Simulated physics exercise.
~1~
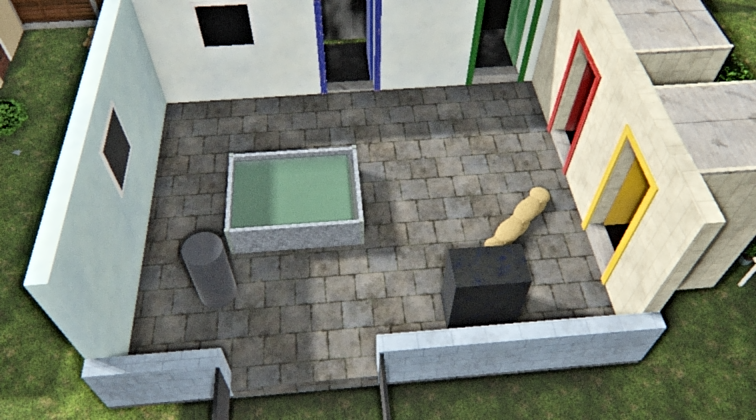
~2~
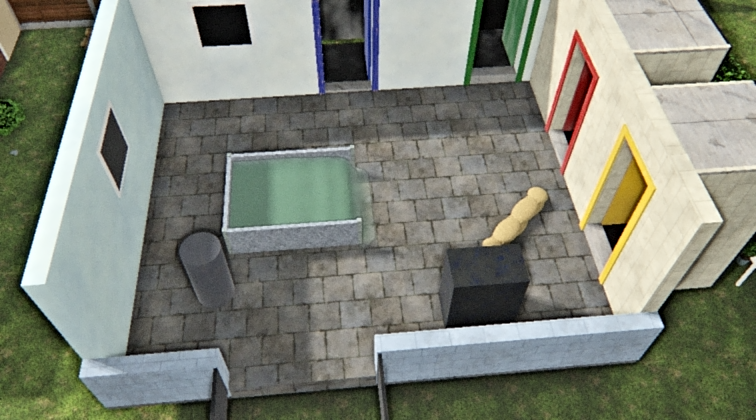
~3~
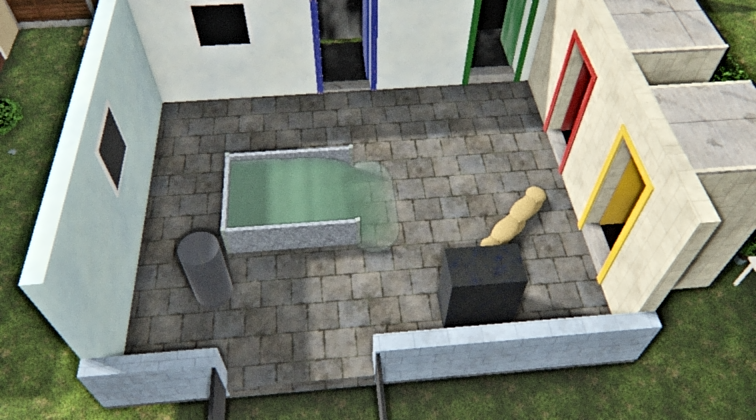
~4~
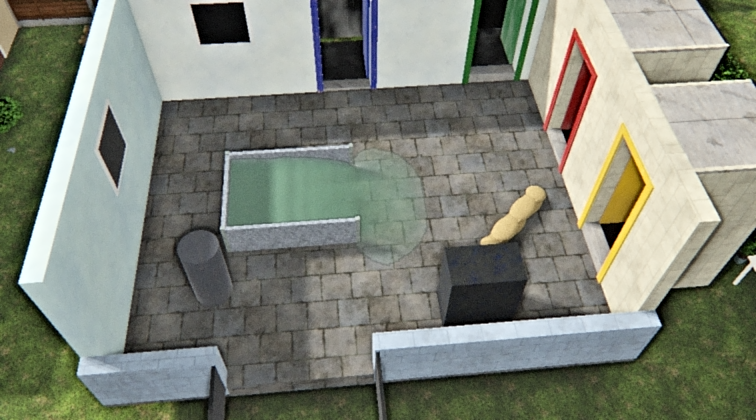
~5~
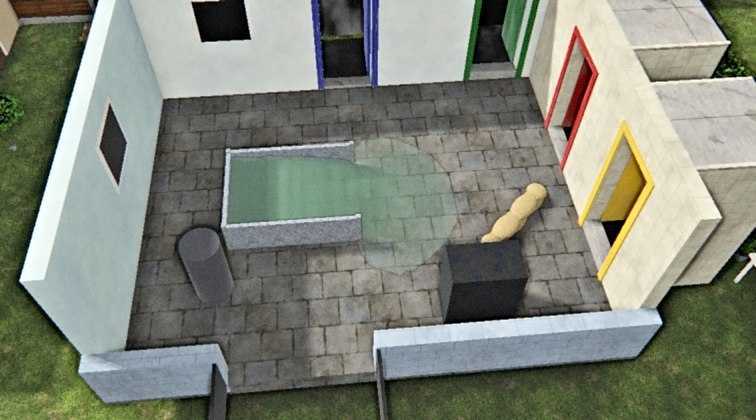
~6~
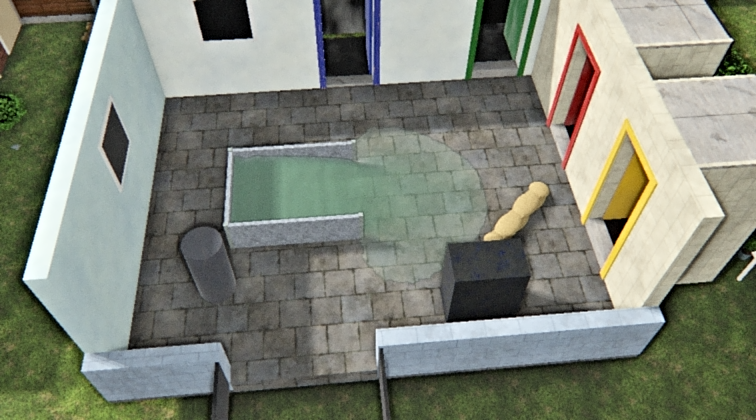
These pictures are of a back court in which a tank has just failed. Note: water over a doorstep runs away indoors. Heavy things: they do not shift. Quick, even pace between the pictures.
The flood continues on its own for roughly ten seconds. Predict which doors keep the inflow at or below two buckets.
Prediction: The blue door stays at or below, the green door stays at or below, the yellow door stays at or below, the red door goes above.
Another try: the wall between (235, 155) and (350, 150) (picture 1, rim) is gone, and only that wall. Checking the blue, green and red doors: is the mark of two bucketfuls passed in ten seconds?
In that case the blue door overshoots, while the green door undershoots and the red door undershoots.
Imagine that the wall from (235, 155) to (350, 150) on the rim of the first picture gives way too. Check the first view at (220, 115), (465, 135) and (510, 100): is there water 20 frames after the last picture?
Sequence: Wetted / wetted / wetted.
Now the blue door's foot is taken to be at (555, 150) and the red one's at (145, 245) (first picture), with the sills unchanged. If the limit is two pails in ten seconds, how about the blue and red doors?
After that, the blue door tops the limit and the red door stays within the limit.
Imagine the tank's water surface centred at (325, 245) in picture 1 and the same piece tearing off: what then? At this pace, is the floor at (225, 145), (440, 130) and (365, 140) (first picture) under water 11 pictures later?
Going through the three spots in turn: Stays untouched, stays untouched, stays untouched.
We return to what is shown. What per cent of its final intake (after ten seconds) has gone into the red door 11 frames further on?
I make it 20 per cent.
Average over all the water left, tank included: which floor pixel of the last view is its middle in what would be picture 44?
I'd place it roughly at (439, 181).
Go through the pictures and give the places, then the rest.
Still water in the water tank at (294, 190), in the first picture.
The front is at (366, 242), out from the gap at (354, 200), in the second picture.
Water pours out at (353, 200) and has run to (380, 247), in the third picture.
Water pours out at (353, 199) and has run to (420, 233), in the fourth picture.
The front is at (450, 225), out from the gap at (353, 197), in the fifth picture.
Water pours out at (356, 196) and has run to (482, 209), in the sixth picture.
A moment on, water covers 25 % of the floor; the blue door not reached, the green door not reached, the yellow door not reached, the red door not reached.
Next, water covers 35 % of the floor; the blue door not reached, the green door not reached, the yellow door not reached, the red door over two buckets in.
Then, water covers 40 % of the floor; the blue door not reached, the green door wet at the sill, nothing in, the yellow door wet at the sill, nothing in, the red door far over two buckets in.
Later, water covers 60 % of the floor; the blue door wet at the sill, nothing in, the green door under two buckets in, the yellow door wet at the sill, nothing in, the red door far over two buckets in.
In the end, water covers 90 % of the floor; the blue door wet at the sill, nothing in, the green door under two buckets in, the yellow door wet at the sill, nothing in, the red door far over two buckets in.
